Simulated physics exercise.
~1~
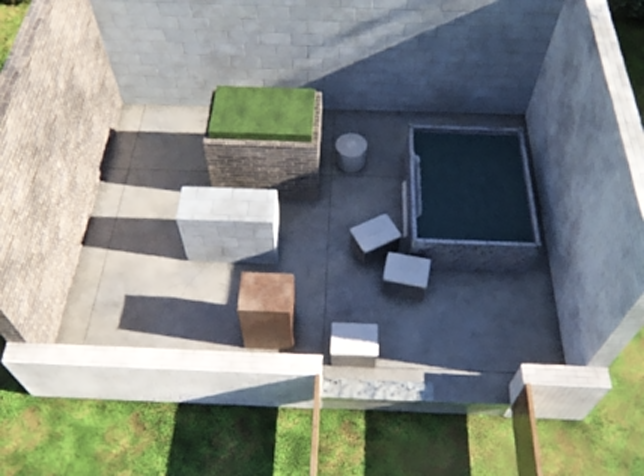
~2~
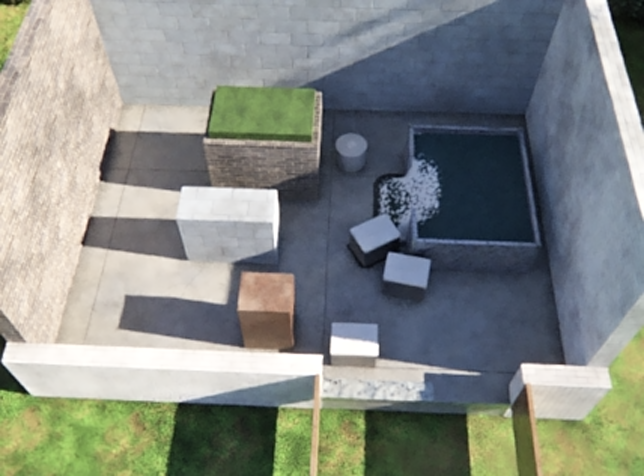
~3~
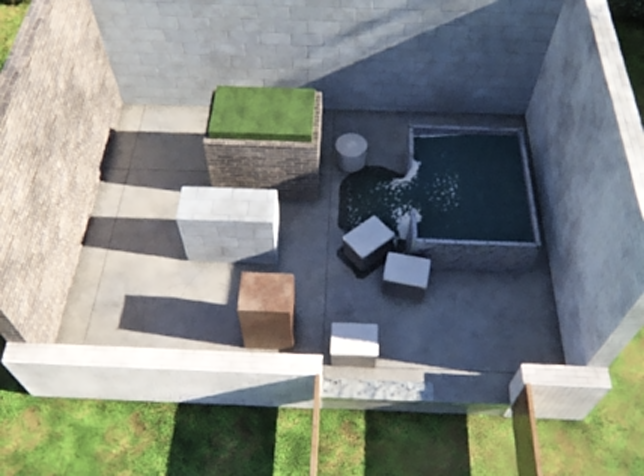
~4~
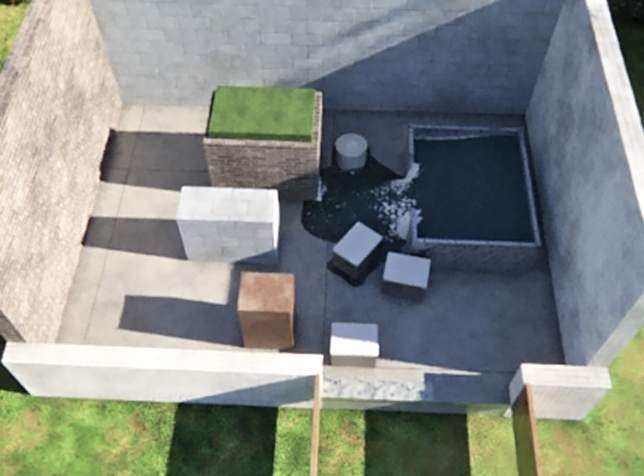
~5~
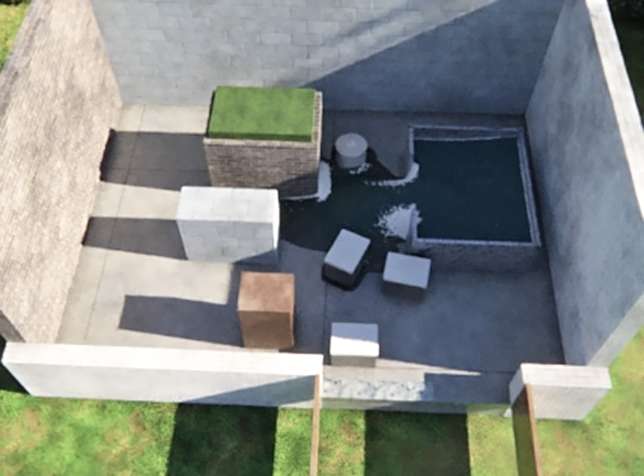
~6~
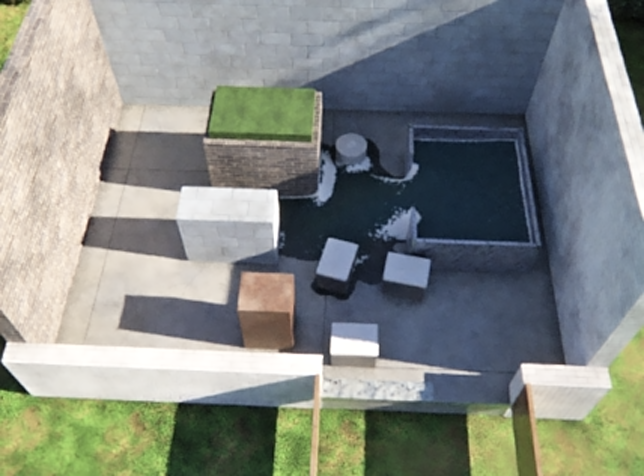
Dark water bursts through the left side of a square pool in a walled concrete yard, seen from high above by a still camera. A grass-topped brick block, a pale block and a brown one stand left of a grey cylinder and three small whitish boxes. The water foams and spreads left around the cylinder to the larger blocks, while the nearest box turns and slides slightly toward the viewer and left.
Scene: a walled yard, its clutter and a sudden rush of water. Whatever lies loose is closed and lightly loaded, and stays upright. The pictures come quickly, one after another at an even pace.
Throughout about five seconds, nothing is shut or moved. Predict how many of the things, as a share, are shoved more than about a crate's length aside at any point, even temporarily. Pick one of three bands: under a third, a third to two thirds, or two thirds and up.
A third to two thirds.
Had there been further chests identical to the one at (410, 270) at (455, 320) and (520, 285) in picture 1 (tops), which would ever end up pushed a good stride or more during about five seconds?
First remains in place, second remains in place.
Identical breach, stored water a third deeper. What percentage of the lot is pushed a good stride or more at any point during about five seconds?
Share moved that far: Approx. 60 %.
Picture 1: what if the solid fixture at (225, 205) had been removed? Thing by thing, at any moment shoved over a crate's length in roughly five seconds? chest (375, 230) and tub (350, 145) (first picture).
Respectively, over that distance and over that distance.
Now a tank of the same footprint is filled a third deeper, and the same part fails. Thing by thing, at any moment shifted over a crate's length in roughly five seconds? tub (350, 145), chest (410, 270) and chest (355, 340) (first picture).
Taking them as listed - the full distance for the first, a shorter distance for the second, the full distance for the third.
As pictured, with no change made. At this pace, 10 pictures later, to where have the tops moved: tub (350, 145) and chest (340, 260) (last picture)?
Approximately (395, 114), and approximately (324, 306).
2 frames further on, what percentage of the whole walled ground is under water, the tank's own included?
I'd say around 30 in a hundred.
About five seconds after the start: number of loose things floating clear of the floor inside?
The tally stands at 0.
A moment on, 1 of 5 are well off their spots; 0 afloat.
Next, 2 of 5 are well off their spots; 0 afloat.
Later, 3 of 5 are well off their spots; 1 afloat.
In the end, 3 of 5 are well off their spots, and 3 have been at some point; 0 afloat.
